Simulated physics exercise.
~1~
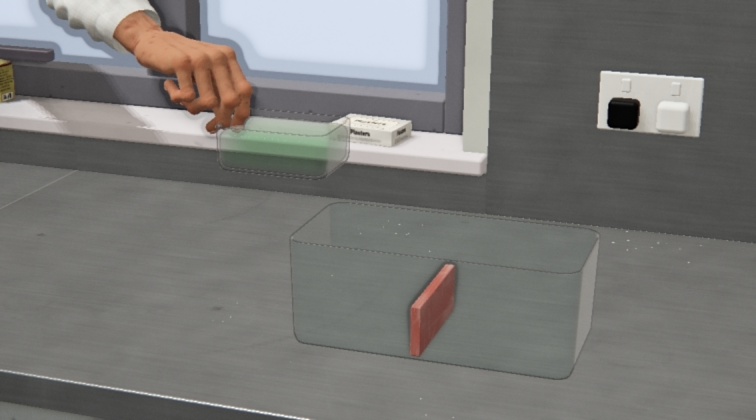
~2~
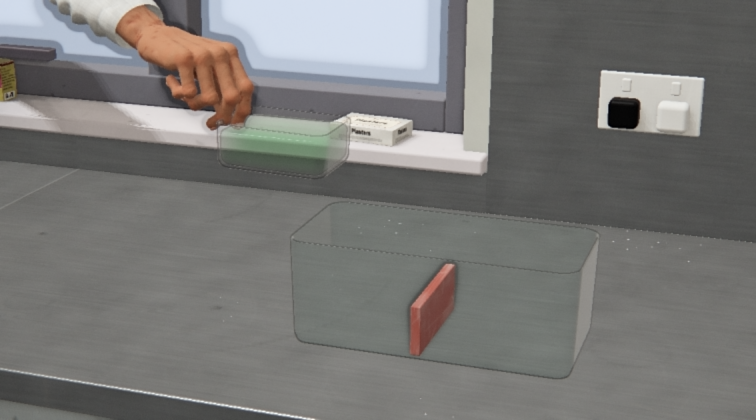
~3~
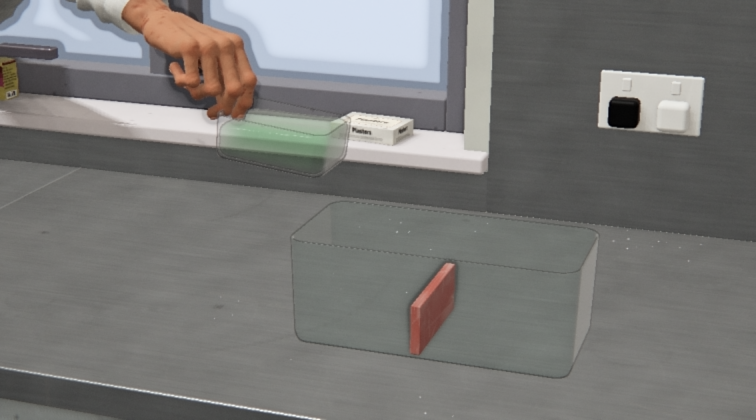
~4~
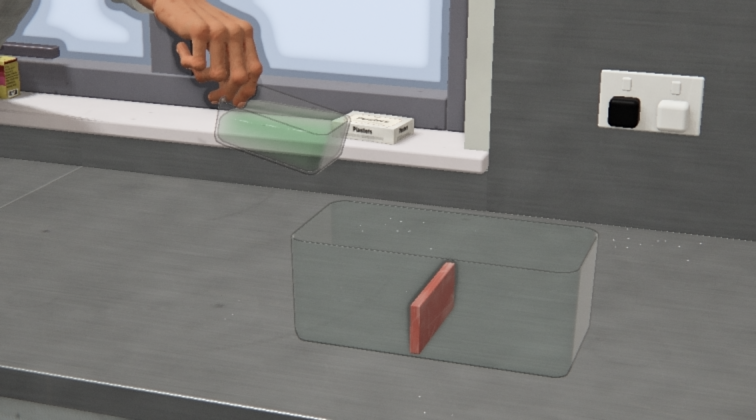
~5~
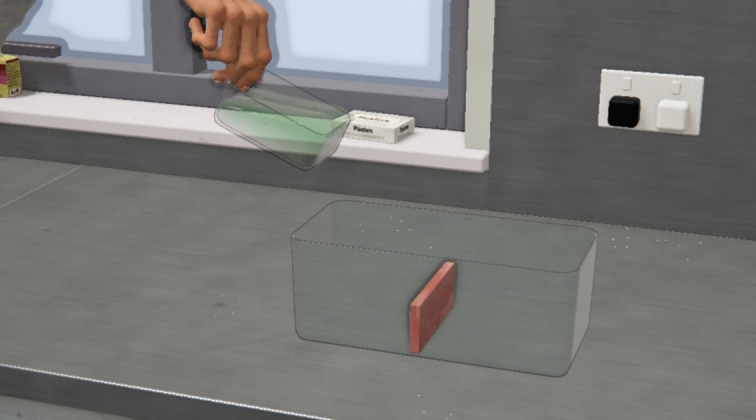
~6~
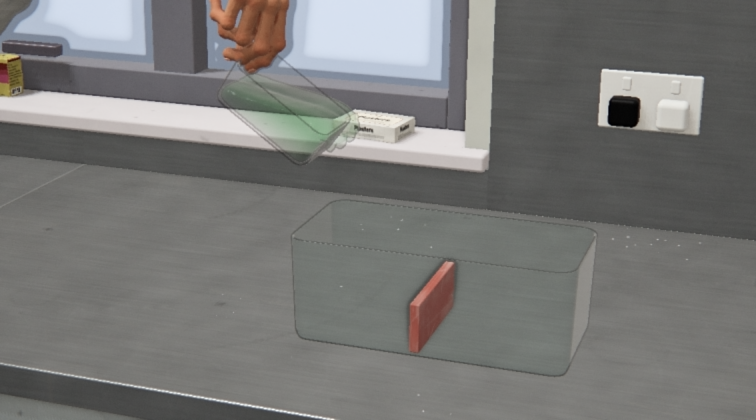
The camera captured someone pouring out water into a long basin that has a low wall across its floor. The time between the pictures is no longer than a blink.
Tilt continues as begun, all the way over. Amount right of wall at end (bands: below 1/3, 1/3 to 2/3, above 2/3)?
Midrange share.
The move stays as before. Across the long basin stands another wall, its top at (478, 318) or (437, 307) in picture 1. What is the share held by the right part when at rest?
Try 1: About 20 percent; try 2: About 55 percent.
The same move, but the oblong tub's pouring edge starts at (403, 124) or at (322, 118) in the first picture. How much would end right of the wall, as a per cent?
The first start gives some 85 %, the second some 25 %.
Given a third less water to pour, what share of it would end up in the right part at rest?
I'd say roughly 25 percent.
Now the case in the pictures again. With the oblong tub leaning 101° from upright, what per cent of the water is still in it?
Still holding around 10 %, give or take.
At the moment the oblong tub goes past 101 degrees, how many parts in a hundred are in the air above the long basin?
60 in a hundred.
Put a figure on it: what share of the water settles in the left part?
That works out to roughly 45 percent.
A moment on, the oblong tub is tipped right over and 9 per cent is still to pour, 32 is left of the wall and 1 right of it.
Next, the oblong tub is tipped right over and 0 per cent is still to pour, 38 is left of the wall and 58 right of it.
Then the oblong tub is tipped right over and 0 per cent is still to pour, 42 is left of the wall and 55 right of it.
Later the oblong tub is tipped right over and 0 per cent is still to pour, 43 is left of the wall and 55 right of it.
At rest 43 per cent lies left of the wall, 55 right of it and 2 outside.
